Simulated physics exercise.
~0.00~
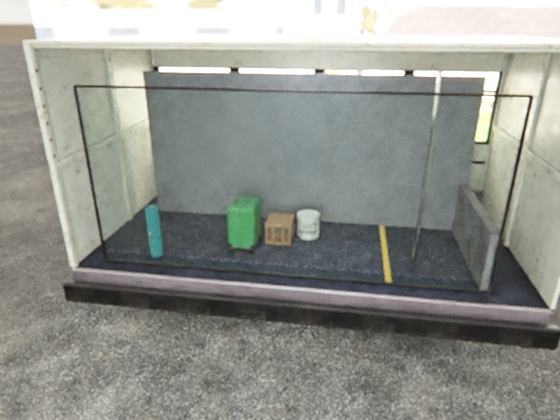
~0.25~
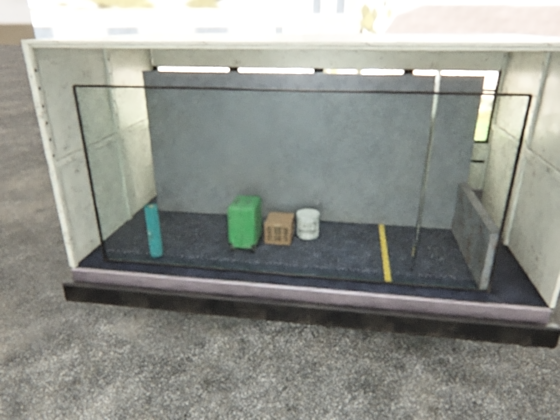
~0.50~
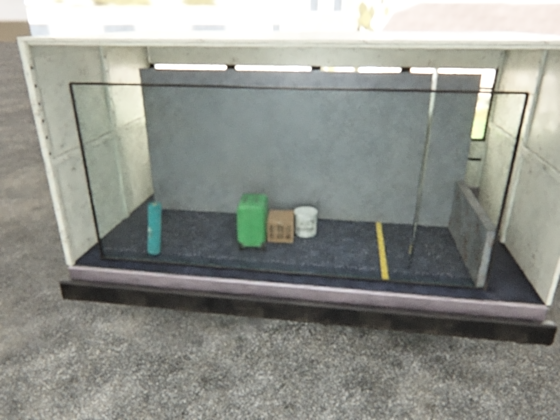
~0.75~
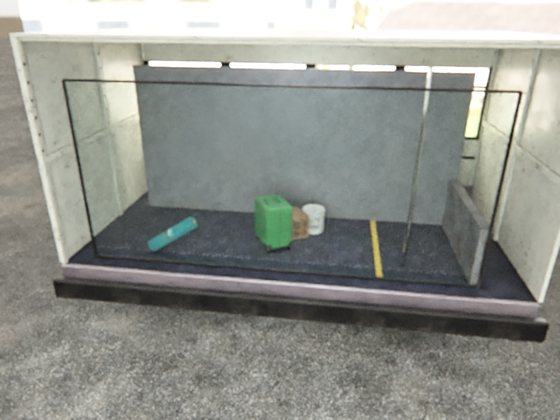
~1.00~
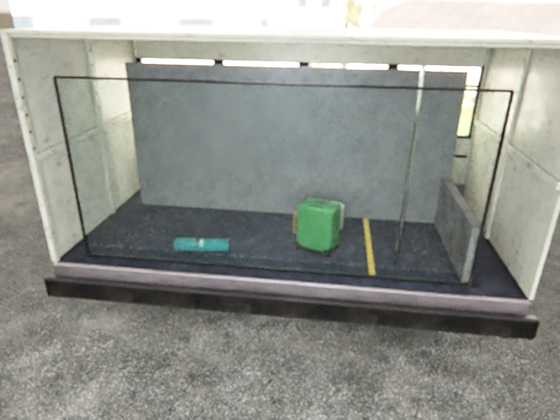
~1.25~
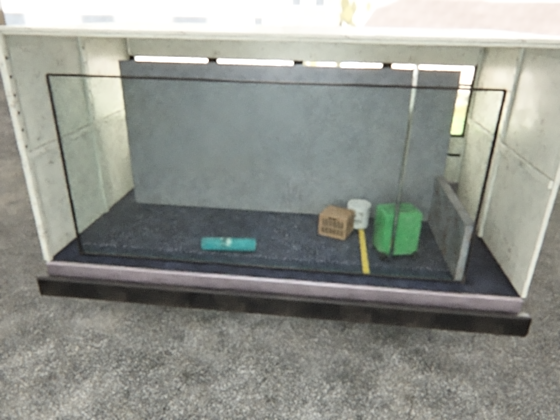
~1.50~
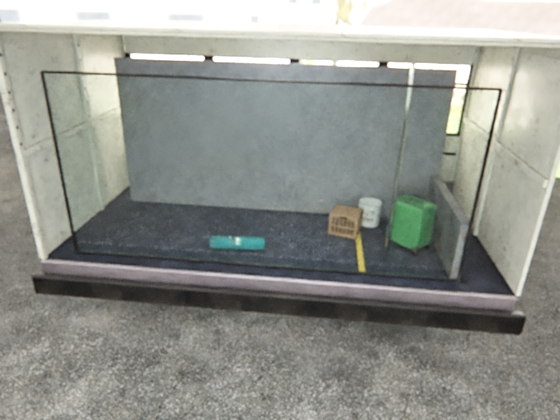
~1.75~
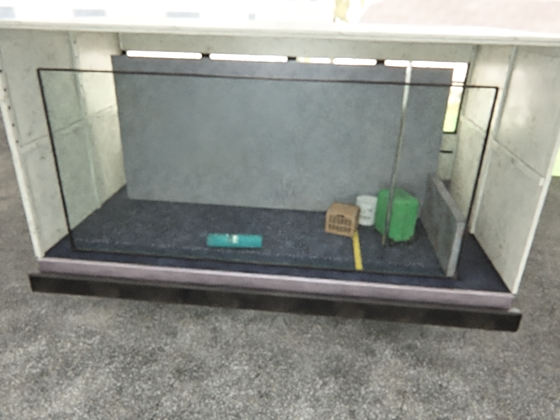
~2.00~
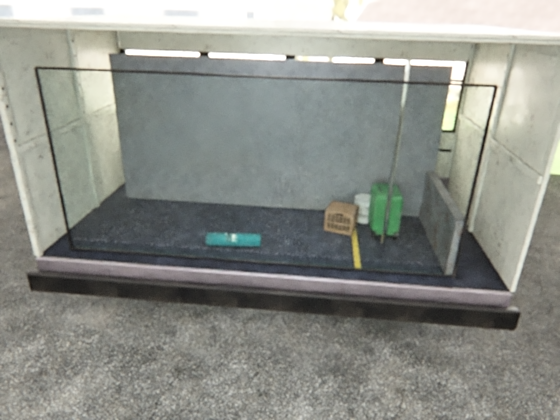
Green wheeled case rolling right past a yellow line, crate and bucket sliding after it, teal roll toppling, crate stopping just short.
